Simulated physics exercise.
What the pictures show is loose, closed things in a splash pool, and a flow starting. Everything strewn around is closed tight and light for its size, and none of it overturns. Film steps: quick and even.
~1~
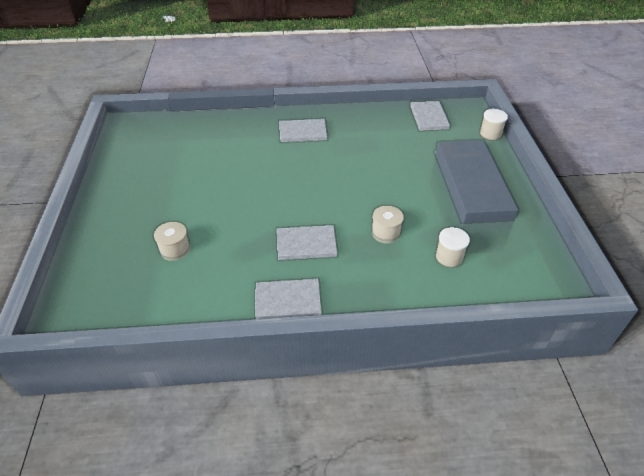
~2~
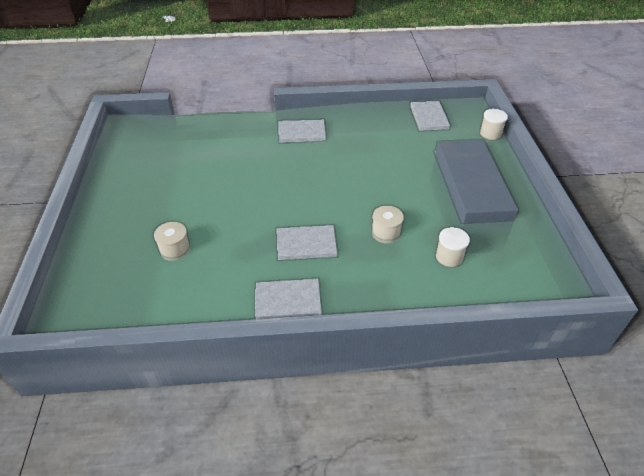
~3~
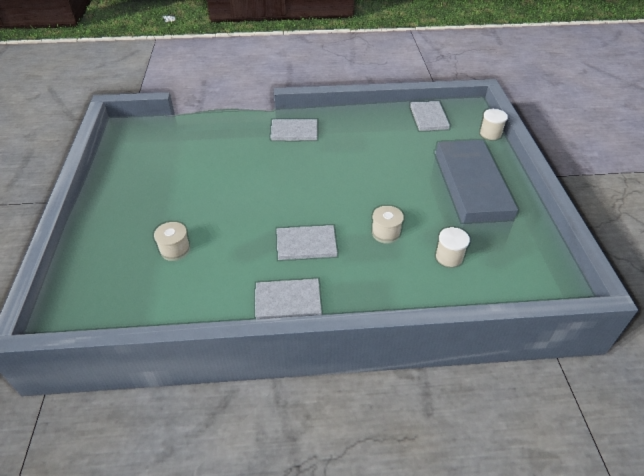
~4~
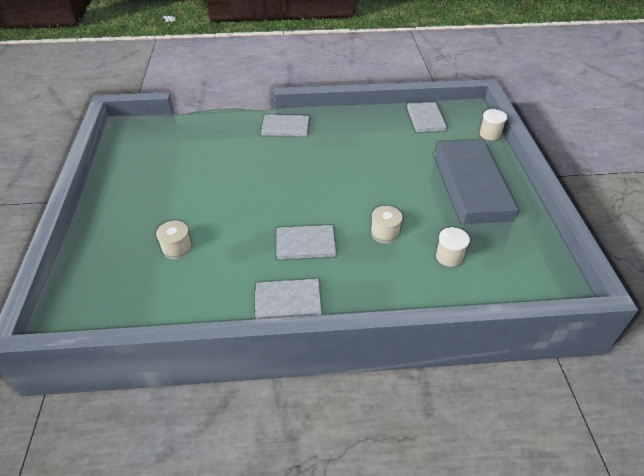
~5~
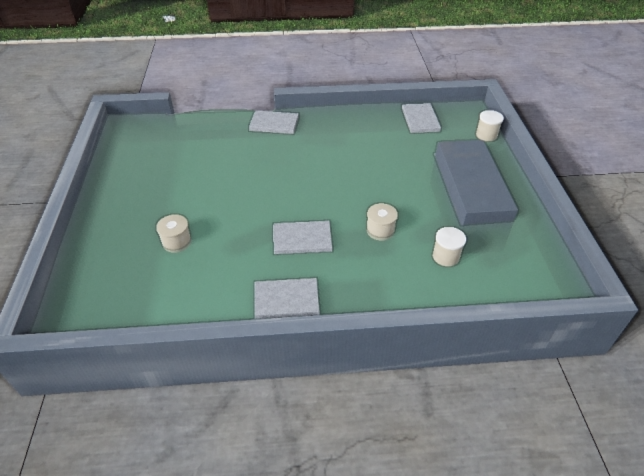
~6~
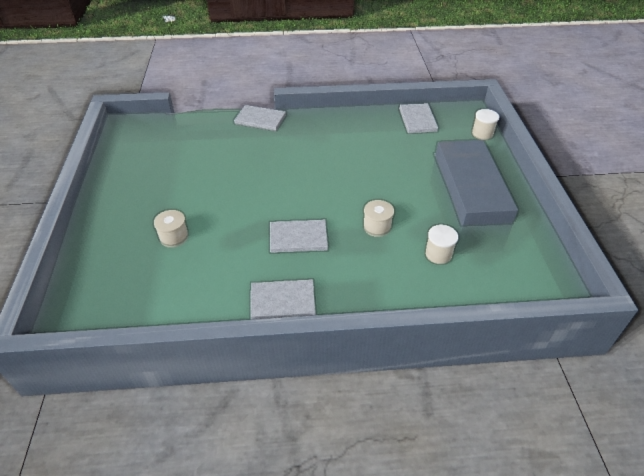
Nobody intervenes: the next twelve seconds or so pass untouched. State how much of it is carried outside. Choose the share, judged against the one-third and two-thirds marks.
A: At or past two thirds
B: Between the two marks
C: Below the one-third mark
Option C: Below the one-third mark.
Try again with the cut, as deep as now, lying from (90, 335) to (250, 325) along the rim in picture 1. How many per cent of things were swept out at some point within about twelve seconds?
Roughly 50 in a hundred.
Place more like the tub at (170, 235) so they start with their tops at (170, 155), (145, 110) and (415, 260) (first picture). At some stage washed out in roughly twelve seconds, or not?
The first leaves, the second leaves, and the third does not leave.
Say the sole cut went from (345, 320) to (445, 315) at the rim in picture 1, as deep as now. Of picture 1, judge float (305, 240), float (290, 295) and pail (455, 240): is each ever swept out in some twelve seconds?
Taking them as listed: Exits, exits, exits.
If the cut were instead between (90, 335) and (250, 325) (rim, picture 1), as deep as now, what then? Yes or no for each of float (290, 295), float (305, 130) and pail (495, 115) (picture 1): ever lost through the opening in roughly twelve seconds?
In order: Escapes, remains, remains.
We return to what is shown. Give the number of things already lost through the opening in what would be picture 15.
The number works out to 1.
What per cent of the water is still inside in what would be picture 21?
Close to 70 per cent.
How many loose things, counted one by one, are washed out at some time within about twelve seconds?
The total is 1.
A moment on, 1 of 8 are out; 7 afloat.
Next, 1 of 8 are out; 7 afloat.
Later, 1 of 8 are out; 7 afloat.
In the end, 1 of 8 are out; 7 afloat.
